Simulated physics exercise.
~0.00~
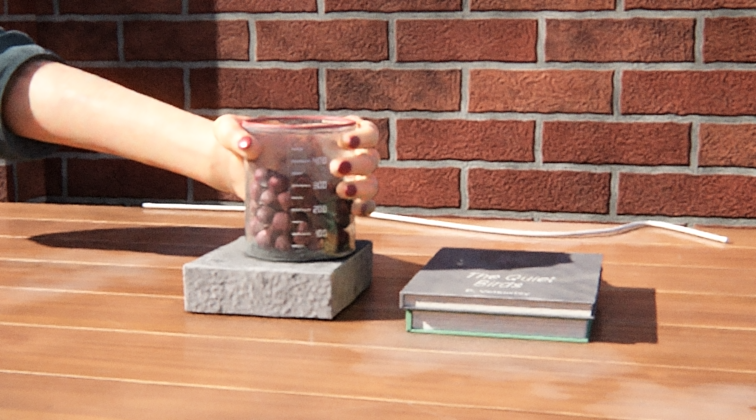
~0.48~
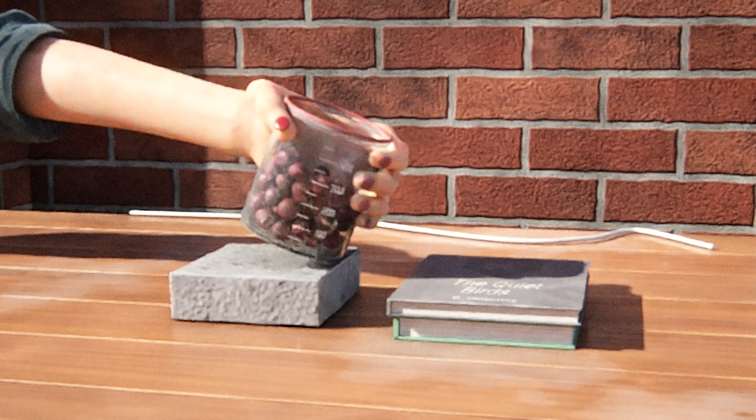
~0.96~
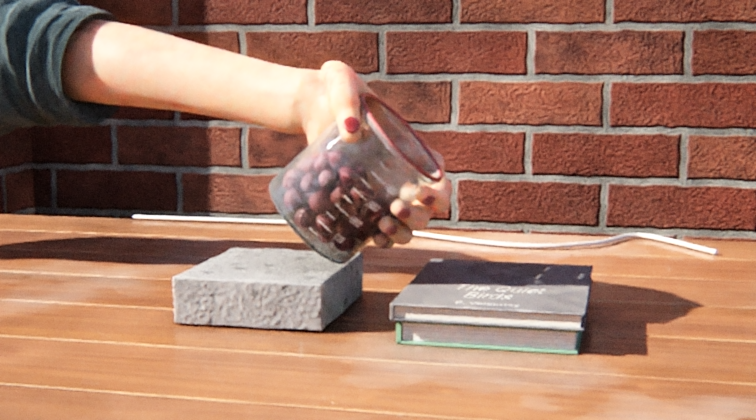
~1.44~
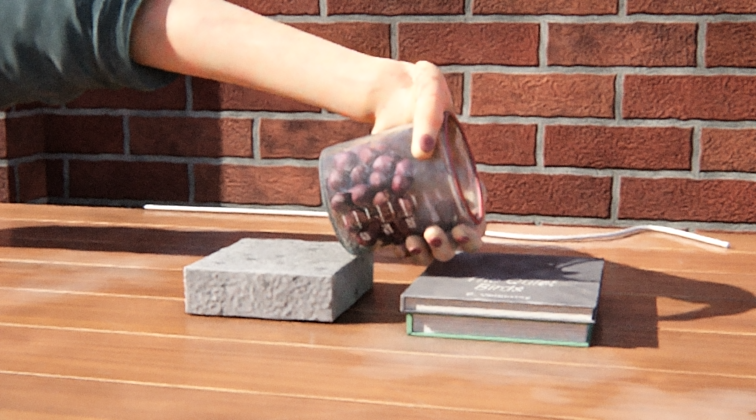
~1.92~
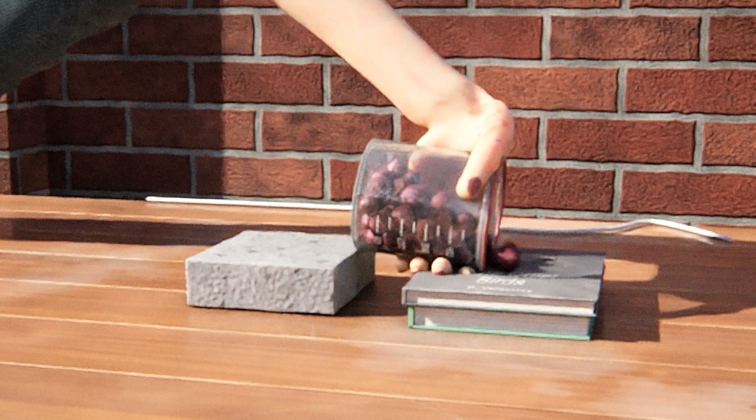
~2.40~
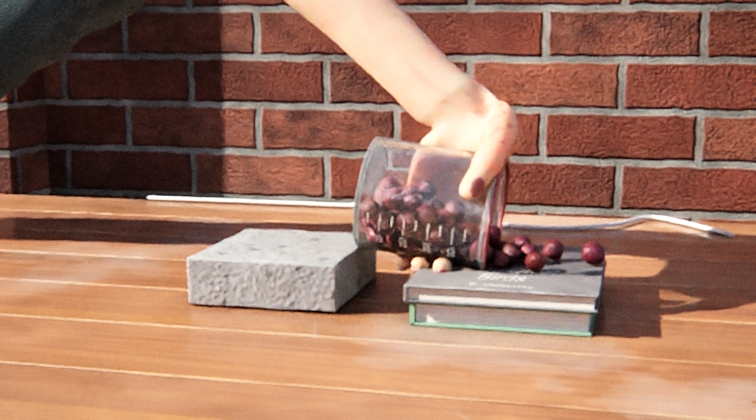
On a sunlit wooden table before a red brick wall, a hand with dark painted nails holds a clear beaker partly filled with dark red dried cherries upright on a rough grey stone block. A dark book pile lies just to the right, and a pale cord runs behind. The hand lifts the beaker slightly and tilts it to the right, the cherries staying inside as it leans further. It carries the beaker across the gap and lowers it onto its side against the books. A few cherries roll out over the rim onto the top cover, while most remain inside the held beaker.
